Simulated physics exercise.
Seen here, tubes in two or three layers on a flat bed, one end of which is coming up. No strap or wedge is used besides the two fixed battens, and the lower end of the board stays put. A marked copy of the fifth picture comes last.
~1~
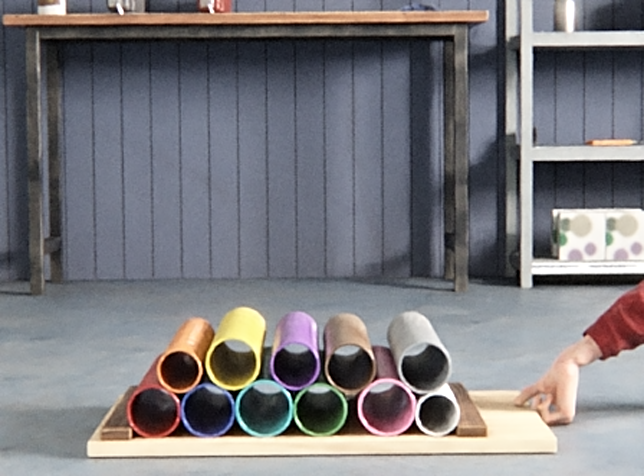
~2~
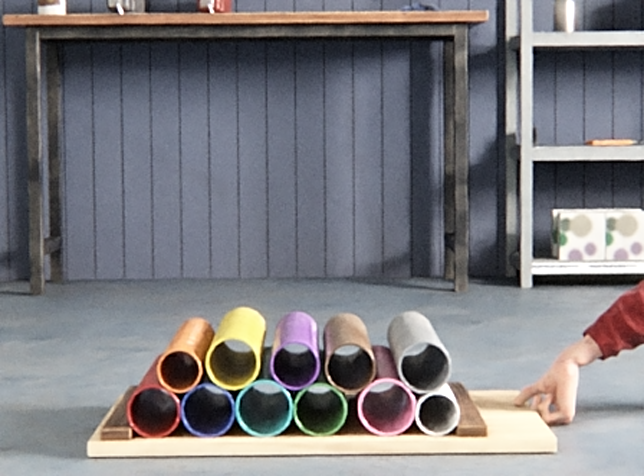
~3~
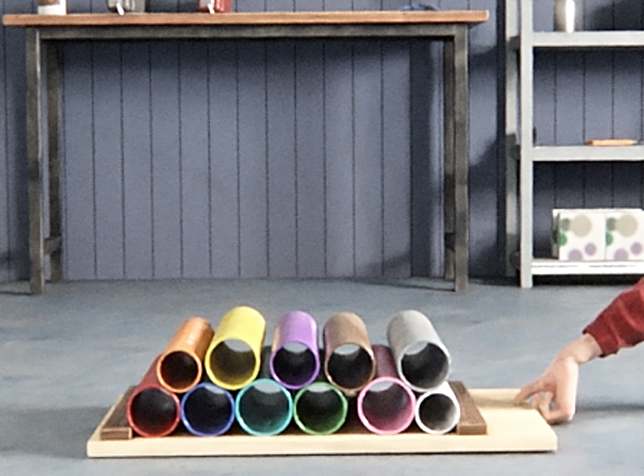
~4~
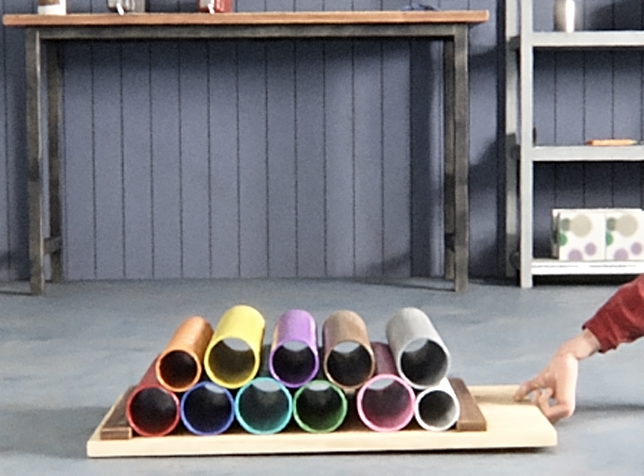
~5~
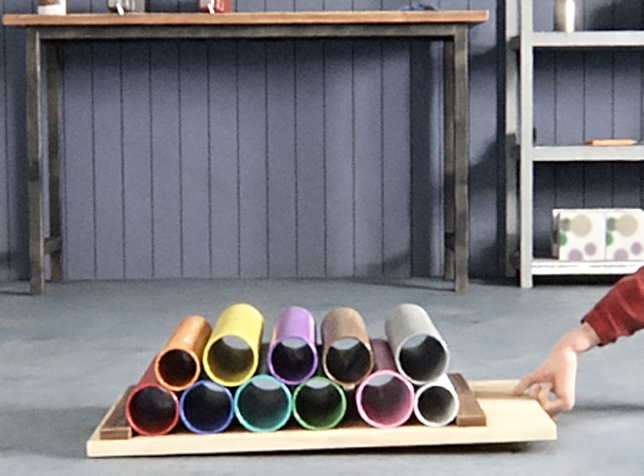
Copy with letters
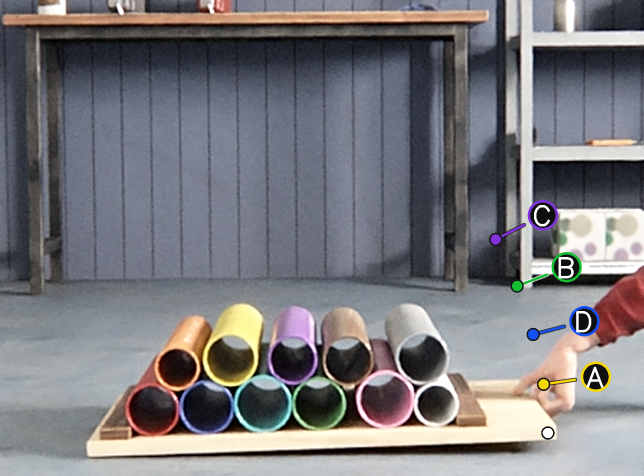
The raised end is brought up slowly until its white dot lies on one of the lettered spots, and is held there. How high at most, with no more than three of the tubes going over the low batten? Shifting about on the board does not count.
The last mark within the limit is C.
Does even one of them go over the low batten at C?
No.
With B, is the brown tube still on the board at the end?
Yes, with B.
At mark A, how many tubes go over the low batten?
At A the number is none.
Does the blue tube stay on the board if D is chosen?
The blue tube: Yes.
On the copy, A at (544, 384); B at (517, 286); C at (495, 240); D at (533, 335); the white dot at (548, 433).
On C. First, board at 16°.
Then, board at 27°.
Finally, board at 27°, none over the low batten.
By contrast, A none over the low batten; B none over the low batten; D none over the low batten.
